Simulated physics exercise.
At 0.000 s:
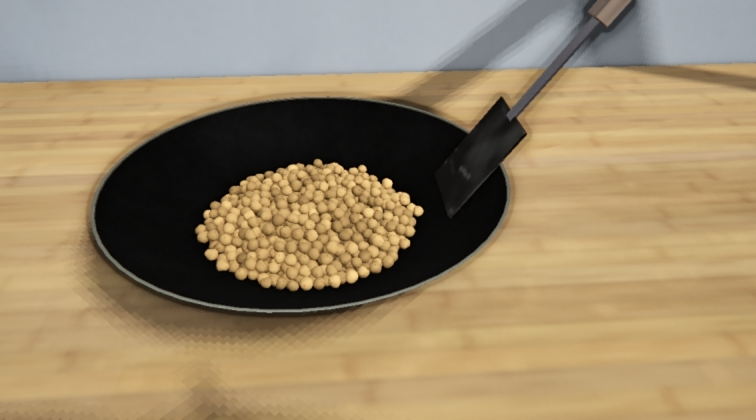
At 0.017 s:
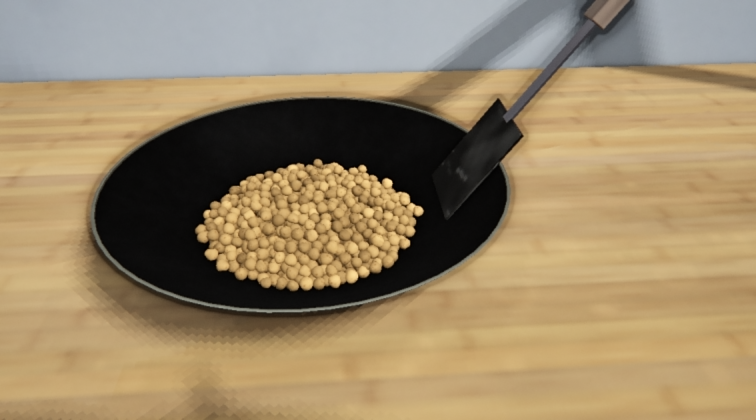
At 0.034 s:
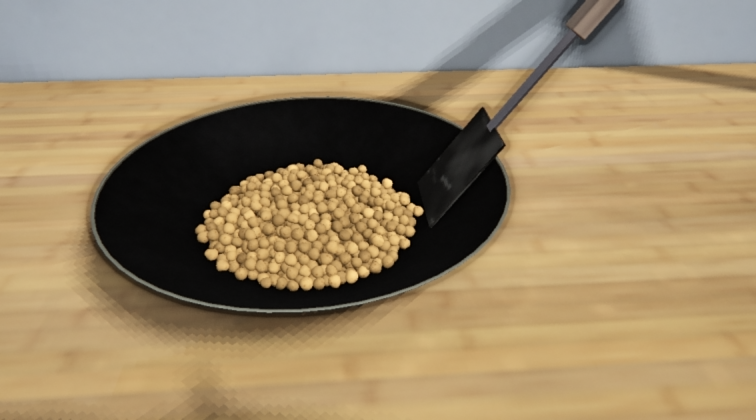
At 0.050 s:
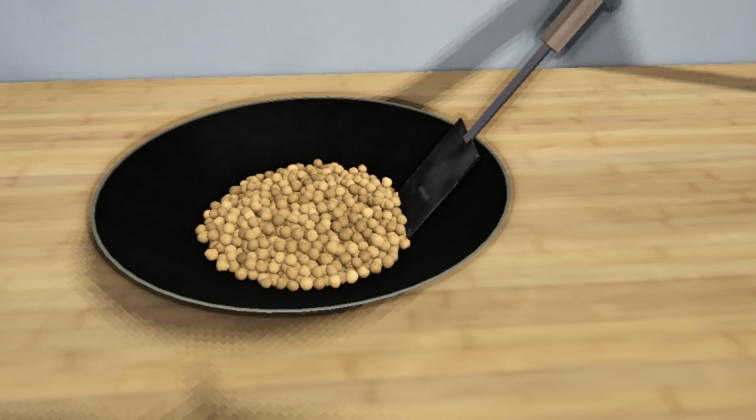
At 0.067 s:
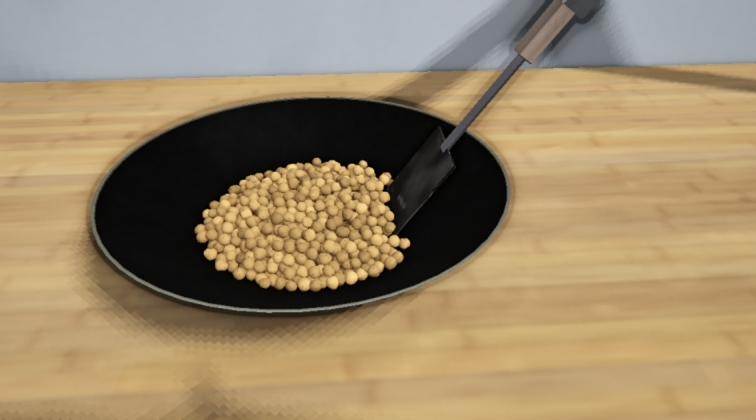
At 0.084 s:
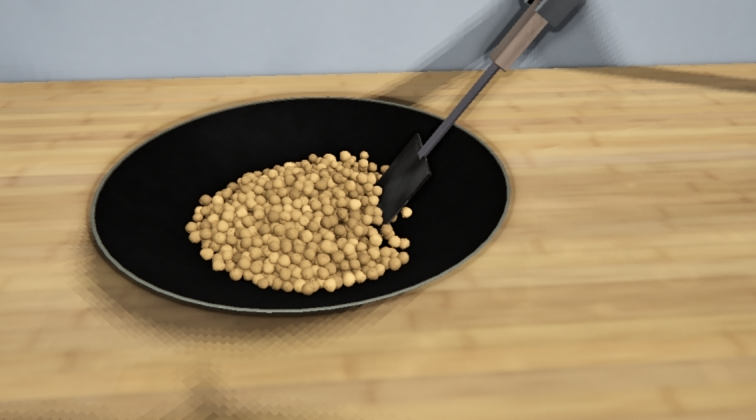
Spatula moving left and down into a black wok on a wooden surface, pushing into a pile of dried chickpeas and shifting some.
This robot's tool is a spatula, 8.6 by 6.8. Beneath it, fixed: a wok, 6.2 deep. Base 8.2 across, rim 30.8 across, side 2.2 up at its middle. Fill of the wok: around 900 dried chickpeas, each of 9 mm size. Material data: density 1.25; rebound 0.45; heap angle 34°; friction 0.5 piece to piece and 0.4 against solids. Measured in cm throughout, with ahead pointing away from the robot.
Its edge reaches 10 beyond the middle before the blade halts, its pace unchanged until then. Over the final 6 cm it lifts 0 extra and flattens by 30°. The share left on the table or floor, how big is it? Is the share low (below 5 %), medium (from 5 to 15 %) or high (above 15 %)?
The share is high, above 15 %.
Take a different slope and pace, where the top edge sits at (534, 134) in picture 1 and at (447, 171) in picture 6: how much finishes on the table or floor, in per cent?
Roughly 15 percent ends up there.
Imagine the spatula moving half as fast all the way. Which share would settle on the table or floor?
About 5 per cent.
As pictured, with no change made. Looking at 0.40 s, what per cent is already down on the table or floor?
Estimate: About 15 percent.
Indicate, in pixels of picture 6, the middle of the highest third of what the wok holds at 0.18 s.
Around (226, 194).
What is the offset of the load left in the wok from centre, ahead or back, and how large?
Some 4.5 cm ahead of the centre.
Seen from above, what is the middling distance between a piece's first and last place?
Somewhere about 6 centimetres, I'd say.
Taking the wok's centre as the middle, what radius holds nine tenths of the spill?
That distance is around 40 cm.
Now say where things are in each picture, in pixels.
In the first picture, the spatula top edge at (514, 114), sloping 54°; upper third of the load around (310, 209), from x 200 to 420, top at y 165; 900 in the wok.
In the second picture, the spatula top edge at (510, 116), sloping 54°; upper third of the load around (310, 209), from x 200 to 420, top at y 165.
In the third picture, the spatula top edge at (494, 125), sloping 54°; upper third of the load around (310, 209), from x 200 to 420, top at y 165.
In the fourth picture, the spatula top edge at (470, 136), sloping 54°; upper third of the load around (310, 209), from x 200 to 415, top at y 165.
In the fifth picture, the spatula top edge at (447, 145), sloping 54°; upper third of the load around (310, 207), from x 200 to 410, top at y 165.
In the sixth picture, the spatula top edge at (424, 152), sloping 54°; upper third of the load around (307, 204), from x 190 to 405, top at y 155; 900 in the wok.
After 0.13 s, sloping 54°, highest piece 8 above the table; 900 in the wok.
After 0.18 s, sloping 46°, highest piece 9 above the table; 900 in the wok.
After 0.40 s, sloping 24°, highest piece 8 above the table; 724 in the wok, 142 on the table or floor, 34 on the blade or in flight.
After 1.45 s, sloping 24°, highest piece 7 above the table; 723 in the wok, 177 on the table or floor.
In the end, 723 in the wok, 177 on the table or floor. That is 20 % on the table or floor.
